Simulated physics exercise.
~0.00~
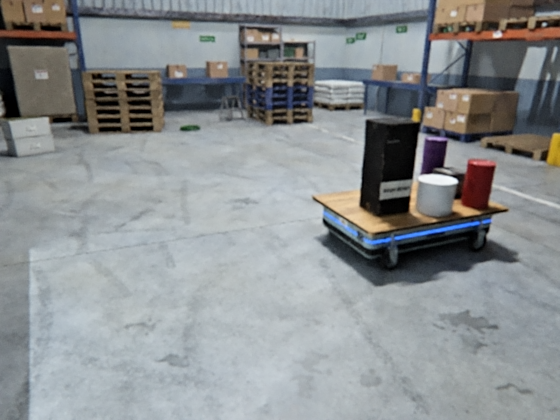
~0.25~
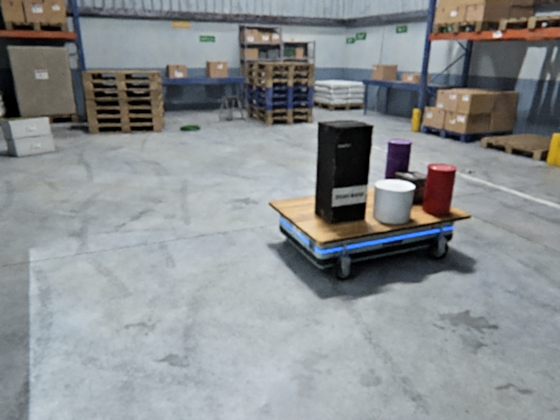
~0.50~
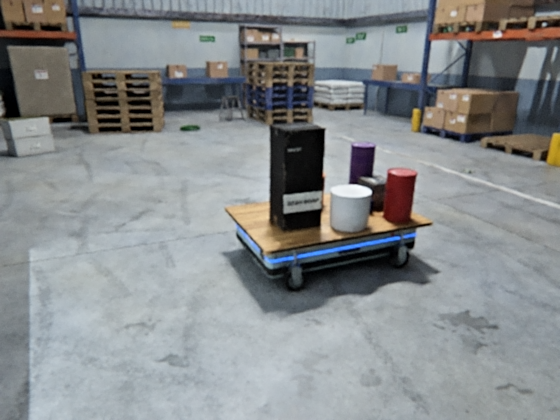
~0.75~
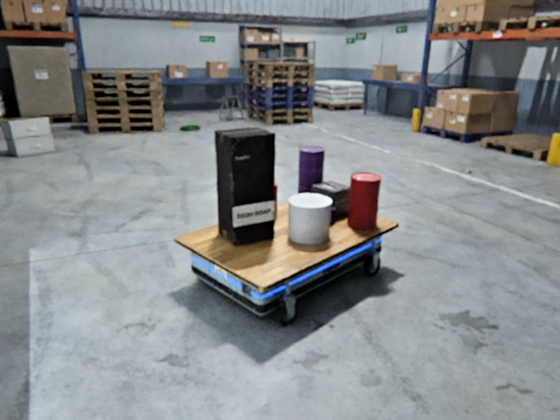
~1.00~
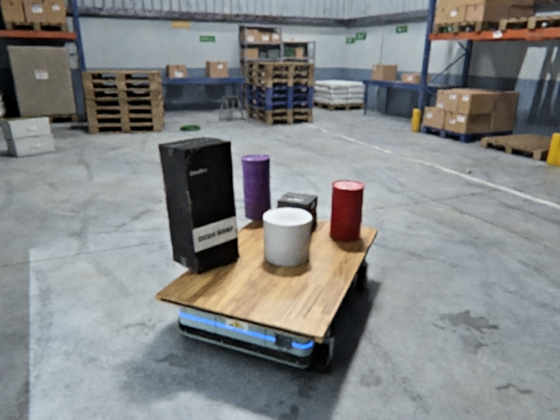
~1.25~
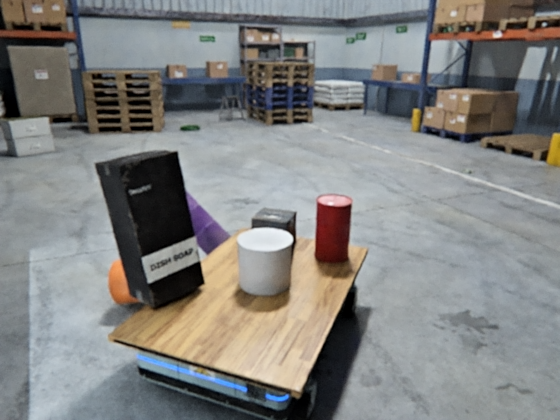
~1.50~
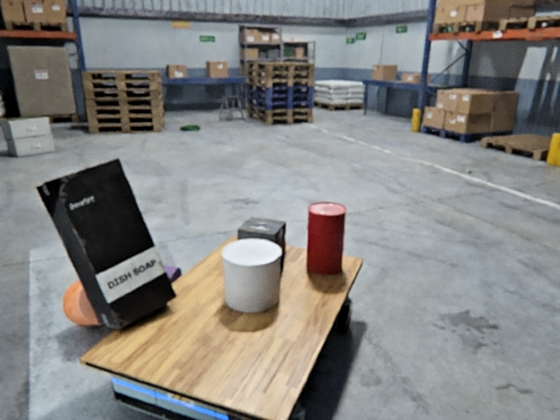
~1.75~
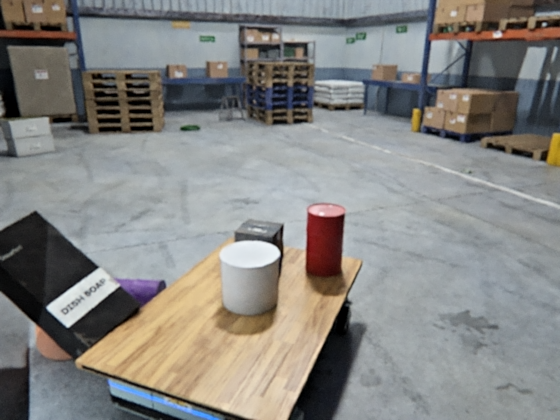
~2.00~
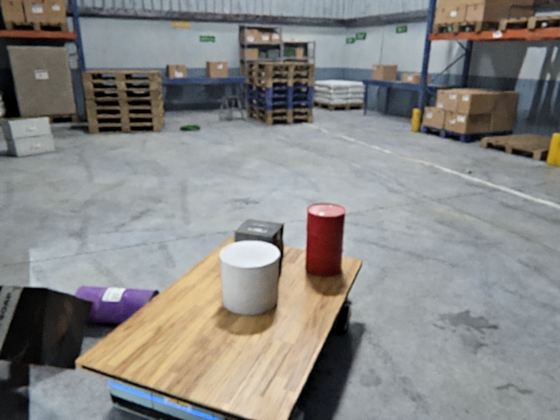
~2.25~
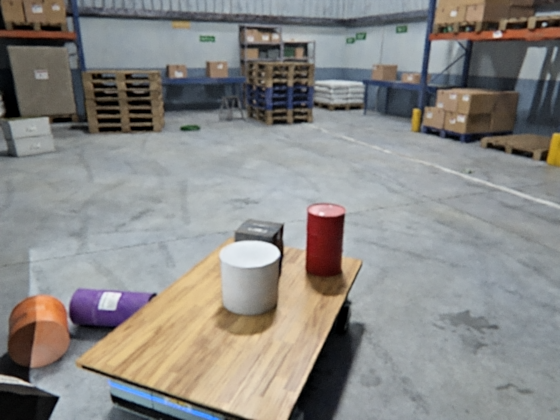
At first, a low wheeled cart with blue lights rolls leftward across a warehouse floor, carrying a tall black box, a purple canister, a white pail, a red canister and a small dark parcel on its wooden deck. As it comes closer to the viewer, it swings around and the black box and purple canister begin to tip. An orange pail appears beside the box as these items drop off the left side. The purple canister lands on its side, and the black box topples down after it. The cart stops with the white pail, red canister and dark parcel still standing on the deck.
